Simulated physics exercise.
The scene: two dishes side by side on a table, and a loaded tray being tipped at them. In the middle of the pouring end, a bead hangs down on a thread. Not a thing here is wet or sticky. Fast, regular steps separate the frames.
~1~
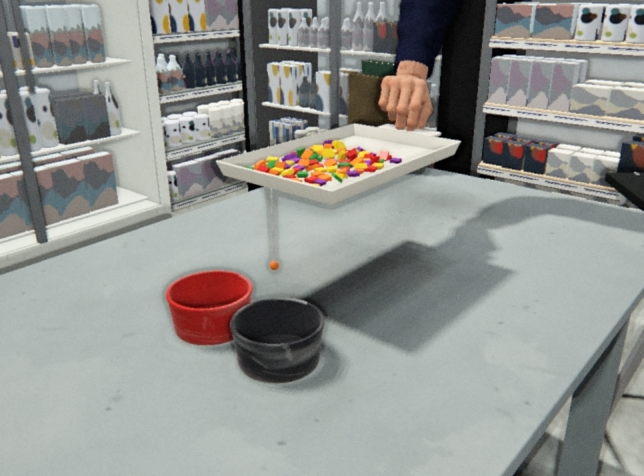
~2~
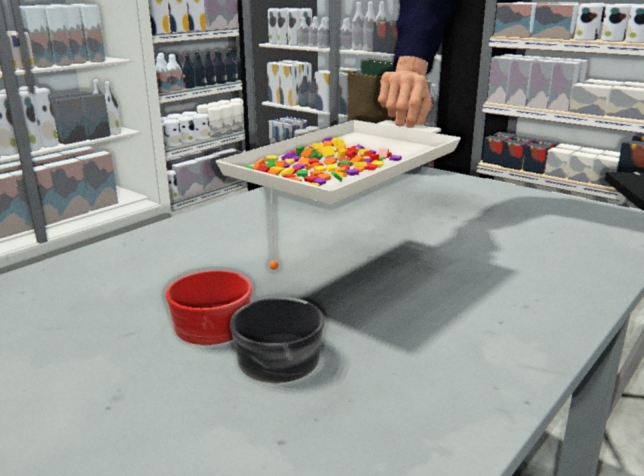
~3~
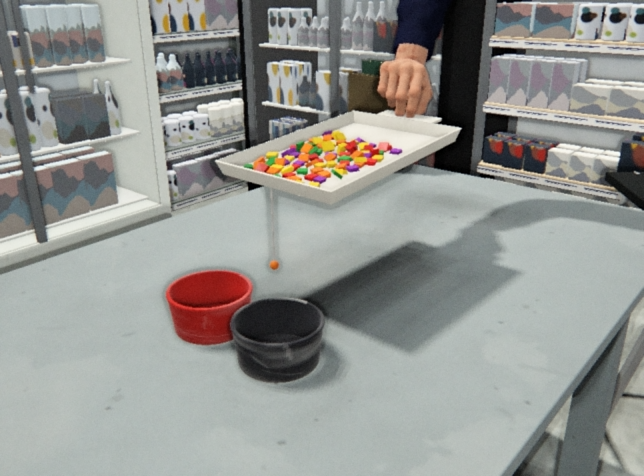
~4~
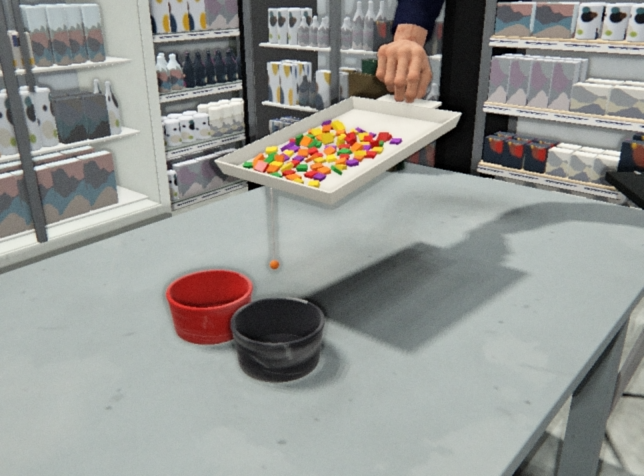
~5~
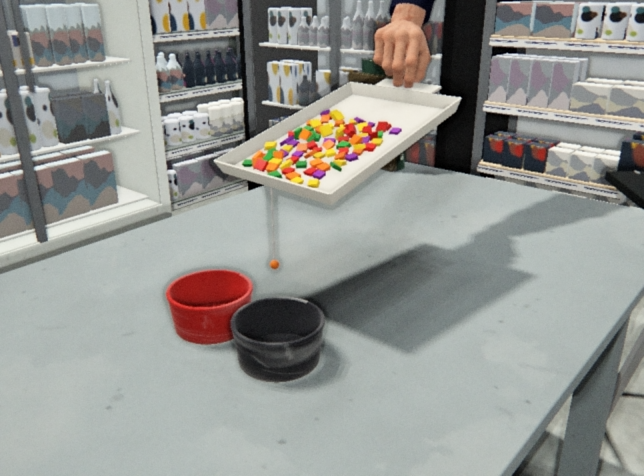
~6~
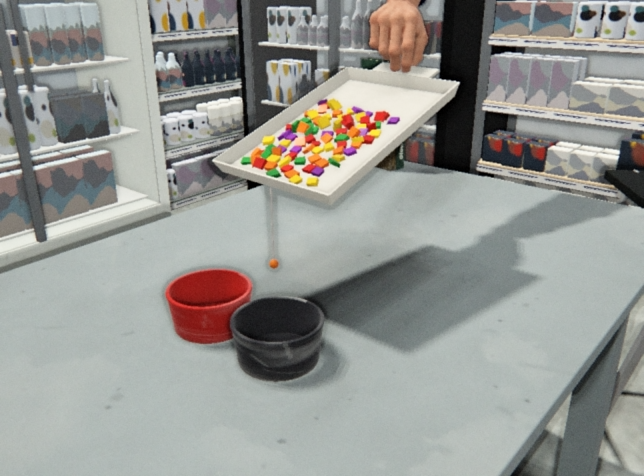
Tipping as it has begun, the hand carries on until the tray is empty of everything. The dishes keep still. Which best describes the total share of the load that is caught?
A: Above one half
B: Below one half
The answer is A.
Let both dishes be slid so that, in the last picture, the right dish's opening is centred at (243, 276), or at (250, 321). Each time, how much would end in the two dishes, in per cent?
Near 40 % and 30 %.
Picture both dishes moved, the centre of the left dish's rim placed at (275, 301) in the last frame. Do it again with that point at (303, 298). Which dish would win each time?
In turn: The left-side dish; the left-side dish.
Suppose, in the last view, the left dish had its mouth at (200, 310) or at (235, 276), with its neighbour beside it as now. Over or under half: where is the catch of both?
For the two tries in order: Not as much as half, exceeding half.
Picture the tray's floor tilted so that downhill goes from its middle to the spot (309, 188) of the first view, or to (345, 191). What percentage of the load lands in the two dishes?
First case about 40 percent; second case about 10 percent.
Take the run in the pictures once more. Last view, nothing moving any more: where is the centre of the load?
The centre settles at about (247, 329).
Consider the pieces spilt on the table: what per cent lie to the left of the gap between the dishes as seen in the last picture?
Some 10 %.
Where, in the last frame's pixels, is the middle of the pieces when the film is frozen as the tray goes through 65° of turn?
The load is centred near (280, 165).
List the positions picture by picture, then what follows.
The first picture shows corners of the pouring end (223, 161) and (331, 188), level; middle of the load (331, 163), mosaic tiles; left dish (178, 320); right dish (246, 355); bead on its thread (274, 266).
The second picture shows corners of the pouring end (223, 160) and (331, 188), level; middle of the load (330, 161).
The third picture shows corners of the pouring end (222, 160) and (330, 189), tipped barely, level across its low end; middle of the load (330, 156).
The fourth picture shows corners of the pouring end (222, 160) and (330, 189), tipped a little, level across its low end; middle of the load (330, 149).
The fifth picture shows corners of the pouring end (221, 159) and (329, 190), tipped a little, level across its low end; middle of the load (329, 143).
The sixth picture shows corners of the pouring end (219, 159) and (328, 191), tipped clearly, level across its low end; middle of the load (327, 135); left dish (178, 318); right dish (246, 354).
Just after the last frame, tray tipped steeply; almost all on the tray; just a few in the air.
A moment on, tray tipped past a quarter turn; about a tenth on the tray; about a tenth in the right dish; roughly a third in the left dish; about a tenth outside both; roughly a third in the air.
Further on, tray tipped past a quarter turn; roughly a third in the right dish; roughly half in the left dish; roughly a quarter outside both.
When it is over, tray tipped past a quarter turn; roughly a third in the right dish; roughly half in the left dish; roughly a quarter outside both.
